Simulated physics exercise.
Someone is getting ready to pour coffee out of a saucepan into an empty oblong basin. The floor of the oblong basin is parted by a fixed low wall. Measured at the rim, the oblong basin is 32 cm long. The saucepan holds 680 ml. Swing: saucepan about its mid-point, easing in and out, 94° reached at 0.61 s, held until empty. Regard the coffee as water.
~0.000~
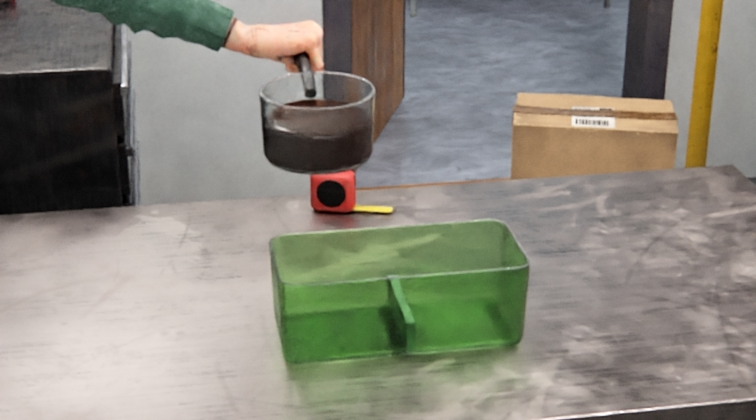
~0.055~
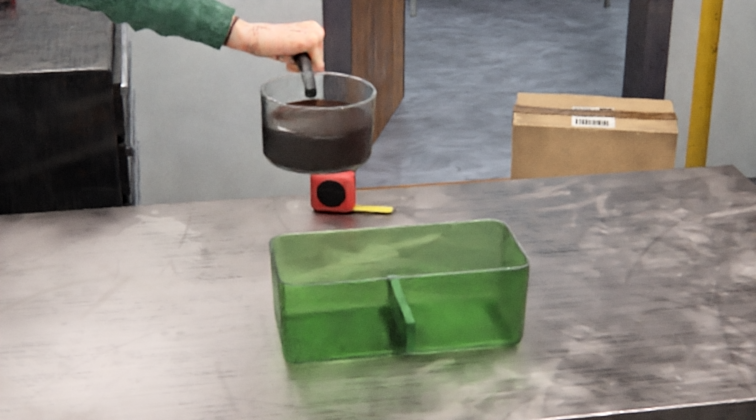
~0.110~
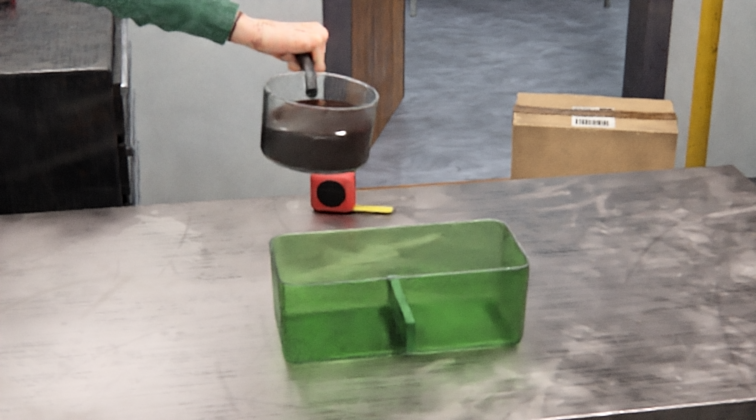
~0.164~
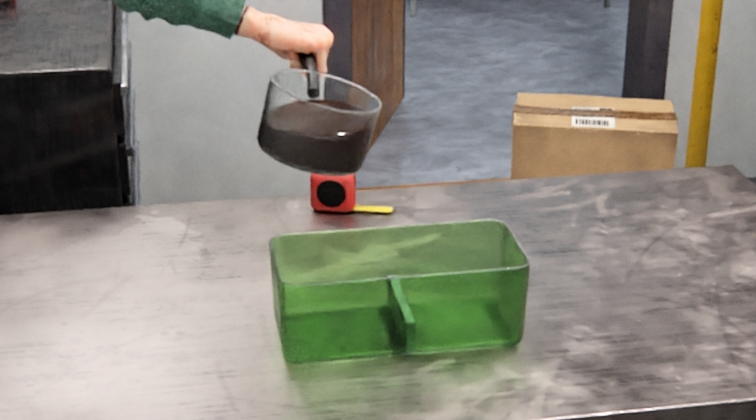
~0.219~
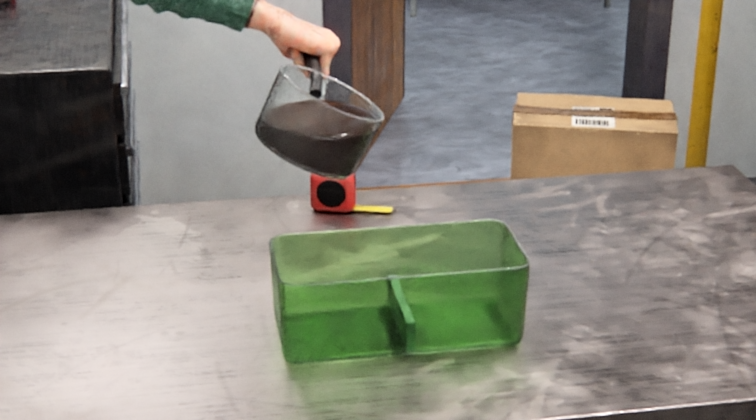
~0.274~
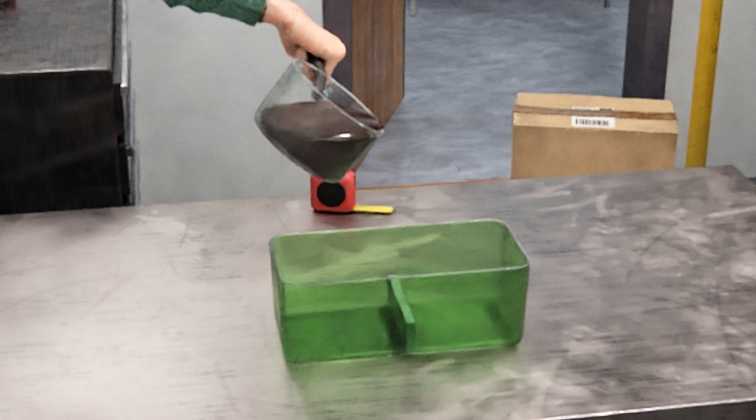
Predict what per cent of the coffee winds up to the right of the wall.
Roughly 87 per cent is past the wall.
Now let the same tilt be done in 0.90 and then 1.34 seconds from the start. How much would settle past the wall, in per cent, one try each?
90 then 90 %.
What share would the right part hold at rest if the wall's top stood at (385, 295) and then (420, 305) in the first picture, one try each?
It comes to 90 per cent, and then 70 per cent.
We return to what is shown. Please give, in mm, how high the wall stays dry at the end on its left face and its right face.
Close to 40 mm left and close to 14 mm right.
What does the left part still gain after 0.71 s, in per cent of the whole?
Around 9 in a hundred.
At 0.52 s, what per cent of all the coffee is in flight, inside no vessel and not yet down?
Roughly 46 percent.
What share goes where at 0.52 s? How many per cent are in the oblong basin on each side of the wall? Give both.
0 left and 10 right, roughly.
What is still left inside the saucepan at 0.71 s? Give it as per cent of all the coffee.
18 in a hundred, give or take.
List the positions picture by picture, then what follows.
In the first frame, tilt 0°; pouring edge (373, 88); surface from (264, 119) to (370, 112); the oblong basin's rim runs from (274, 262) to (517, 243); the wall's top is at (401, 299).
In the second frame, tilt 2°; pouring edge (374, 90); surface from (264, 118) to (370, 112).
In the third frame, tilt 7°; pouring edge (376, 95); surface from (264, 118) to (371, 113).
In the fourth frame, tilt 16°; pouring edge (379, 104); surface from (263, 118) to (372, 114).
In the fifth frame, tilt 27°; pouring edge (381, 115); surface from (260, 118) to (376, 116).
In the sixth frame, tilt 40°; pouring edge (380, 128); surface from (258, 114) to (380, 119).
After 0.52 s the tilt is 90° and 45 per cent is still to pour, 0 is left of the wall and 9 right of it.
After 0.71 s the tilt is 94° and 18 per cent is still to pour, 2 is left of the wall and 64 right of it.
After 0.90 s the tilt is 94° and 6 per cent is still to pour, 6 is left of the wall and 79 right of it.
After 1.11 s the tilt is 94° and 2 per cent is still to pour, 7 is left of the wall and 87 right of it.
In the end 11 per cent lies left of the wall, 87 right of it and 2 outside.
